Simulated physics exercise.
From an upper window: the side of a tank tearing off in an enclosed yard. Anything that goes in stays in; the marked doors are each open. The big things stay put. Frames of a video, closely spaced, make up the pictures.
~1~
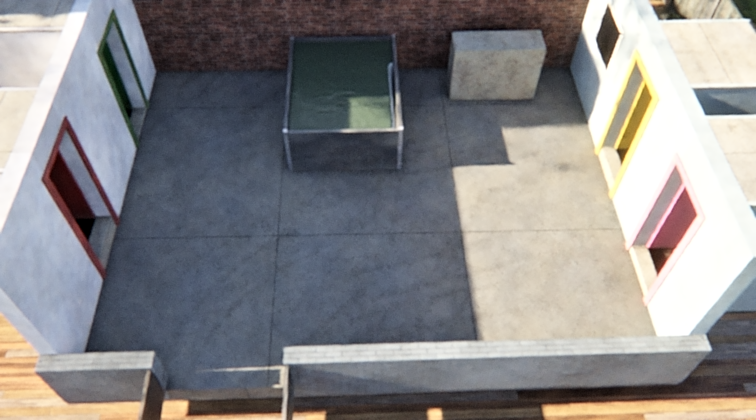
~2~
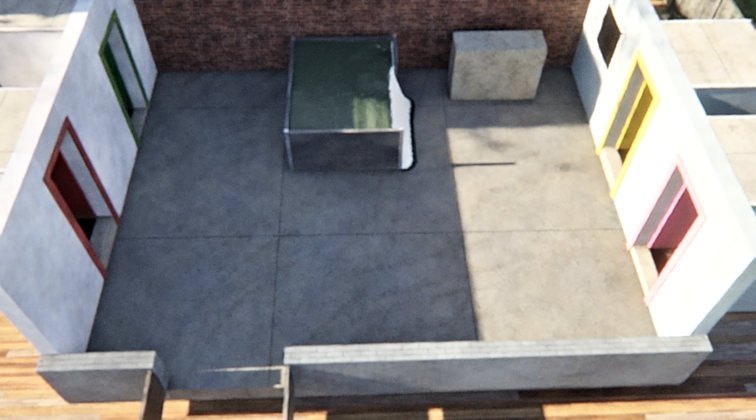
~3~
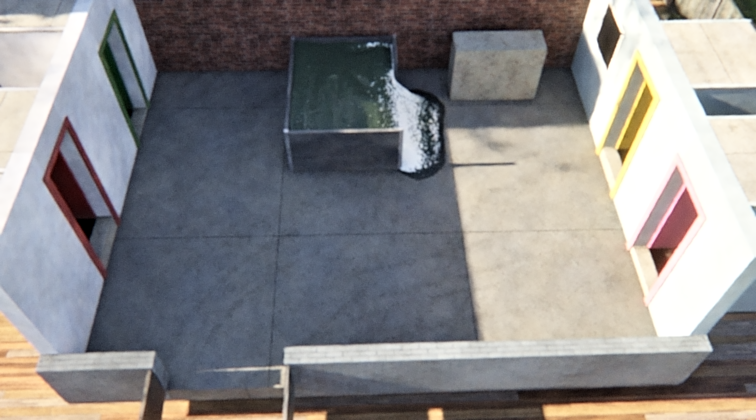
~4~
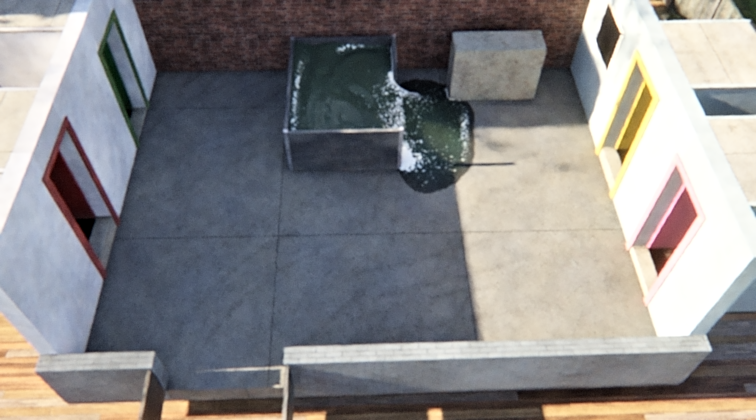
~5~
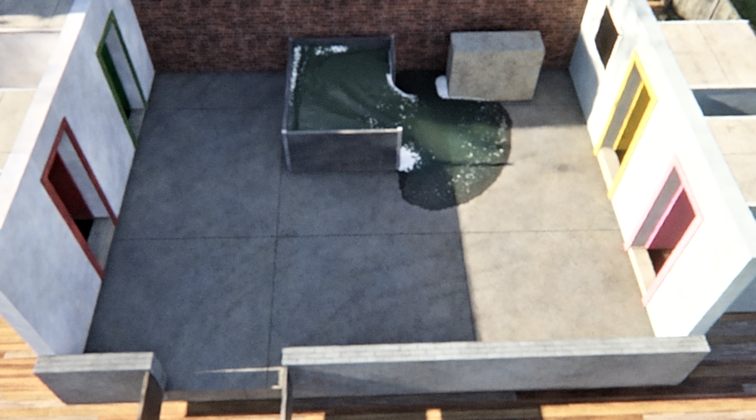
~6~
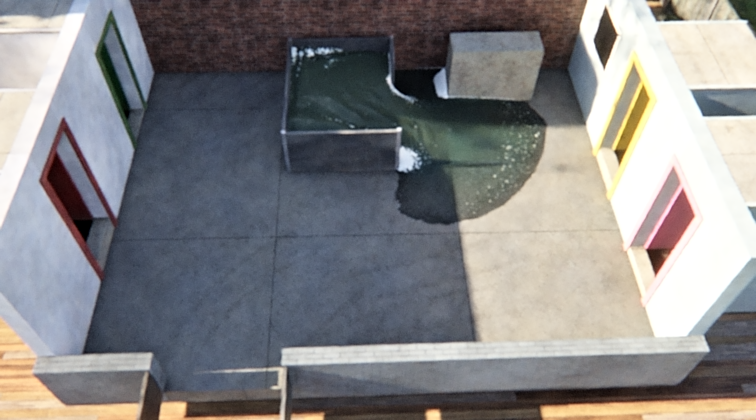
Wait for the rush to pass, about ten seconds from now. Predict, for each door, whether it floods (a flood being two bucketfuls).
Pink door: Exceeds two buckets, green door: Within two buckets, red door: Within two buckets, yellow door: Exceeds two buckets.
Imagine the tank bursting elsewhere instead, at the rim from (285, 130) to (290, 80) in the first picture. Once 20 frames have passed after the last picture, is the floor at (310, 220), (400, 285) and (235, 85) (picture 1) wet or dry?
The first point is spared, the second spared, the third soaked.
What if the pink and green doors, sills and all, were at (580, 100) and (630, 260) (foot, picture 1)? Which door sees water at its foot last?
Result: The door marked red.
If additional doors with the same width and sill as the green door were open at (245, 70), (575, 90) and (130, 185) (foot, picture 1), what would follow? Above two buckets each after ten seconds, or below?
In order: Stays within it, tops the limit, stays within it.
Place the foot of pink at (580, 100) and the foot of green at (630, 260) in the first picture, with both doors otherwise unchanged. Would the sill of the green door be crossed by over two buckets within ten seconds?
Note: Green beats the limit.
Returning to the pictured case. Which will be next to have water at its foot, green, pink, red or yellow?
I choose the one in yellow.
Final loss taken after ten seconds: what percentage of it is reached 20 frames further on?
I'd say about 50 per cent.
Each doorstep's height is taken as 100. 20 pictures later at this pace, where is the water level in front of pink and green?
Estimate, in order: 130 and 0 percent.
A moment on, water covers 30 % of the floor; the pink door not reached, the green door not reached, the red door not reached, the yellow door under two buckets in.
Next, water covers 35 % of the floor; the pink door under two buckets in, the green door not reached, the red door not reached, the yellow door far over two buckets in.
Then, water covers 40 % of the floor; the pink door over two buckets in, the green door not reached, the red door not reached, the yellow door far over two buckets in.
Later, water covers 75 % of the floor; the pink door over two buckets in, the green door not reached, the red door not reached, the yellow door far over two buckets in.
In the end, water covers 95 % of the floor; the pink door far over two buckets in, the green door wet at the sill, nothing in, the red door wet at the sill, nothing in, the yellow door far over two buckets in.
